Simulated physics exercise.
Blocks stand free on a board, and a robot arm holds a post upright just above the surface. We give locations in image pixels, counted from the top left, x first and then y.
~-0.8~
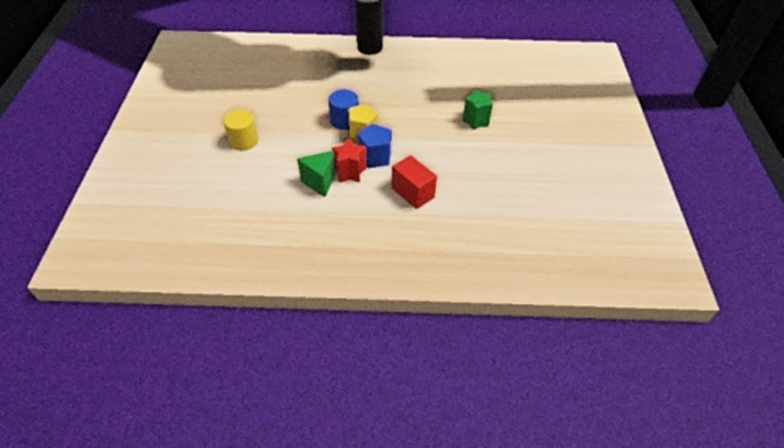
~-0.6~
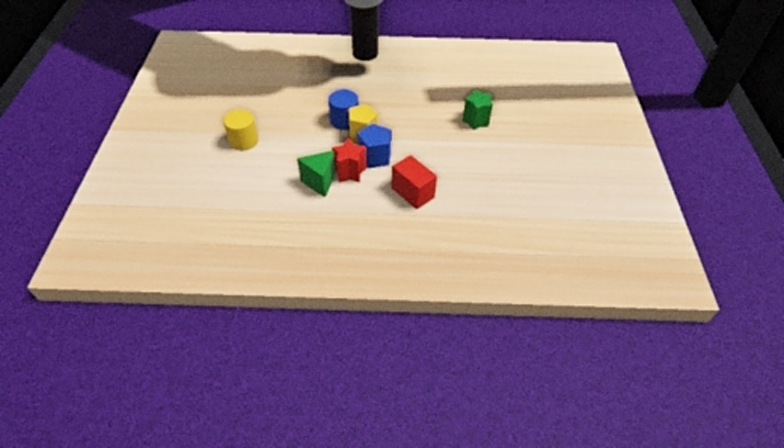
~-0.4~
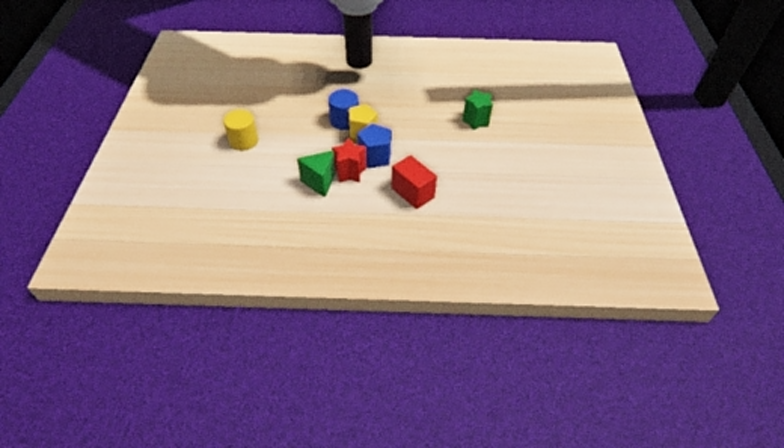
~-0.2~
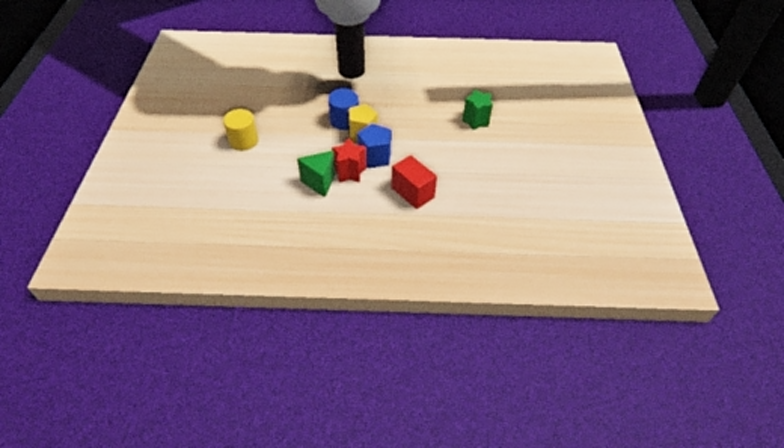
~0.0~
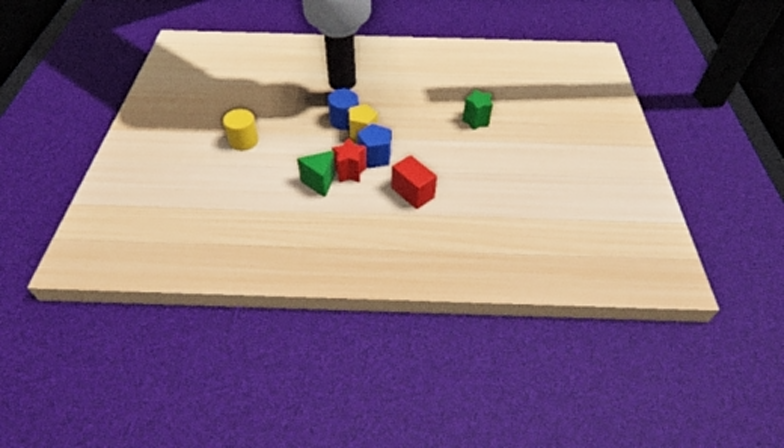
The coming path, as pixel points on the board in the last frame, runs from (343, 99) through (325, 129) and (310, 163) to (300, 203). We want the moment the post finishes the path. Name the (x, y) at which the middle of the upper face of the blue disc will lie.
It will likely be found at (338, 150).
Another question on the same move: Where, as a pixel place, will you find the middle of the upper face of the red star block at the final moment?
It should be at (363, 160) by then.
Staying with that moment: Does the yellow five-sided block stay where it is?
No
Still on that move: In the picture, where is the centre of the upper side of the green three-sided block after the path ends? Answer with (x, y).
In the picture, it is at (326, 184).
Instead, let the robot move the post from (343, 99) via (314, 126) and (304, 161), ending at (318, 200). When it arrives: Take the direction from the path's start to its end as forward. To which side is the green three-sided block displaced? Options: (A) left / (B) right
A - left.
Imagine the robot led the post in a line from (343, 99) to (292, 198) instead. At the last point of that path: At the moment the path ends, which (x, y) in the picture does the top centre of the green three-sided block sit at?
It should be at about (319, 177).
What follows on the original path. One third of the way, post at (323, 113); blue disc at (335, 124); yellow five-sided block at (366, 122), turned 60° anticlockwise.
Two thirds of the way, post at (308, 148); green three-sided block at (321, 165), turned 45° clockwise; blue disc at (338, 148); red star block at (362, 160), turned 20° anticlockwise; yellow five-sided block at (366, 122), turned 60° anticlockwise.
At the end, post at (297, 188); green three-sided block at (326, 184), turned 45° anticlockwise; blue disc at (338, 150); red star block at (363, 160), turned 20° anticlockwise; yellow five-sided block at (366, 122), turned 60° anticlockwise.
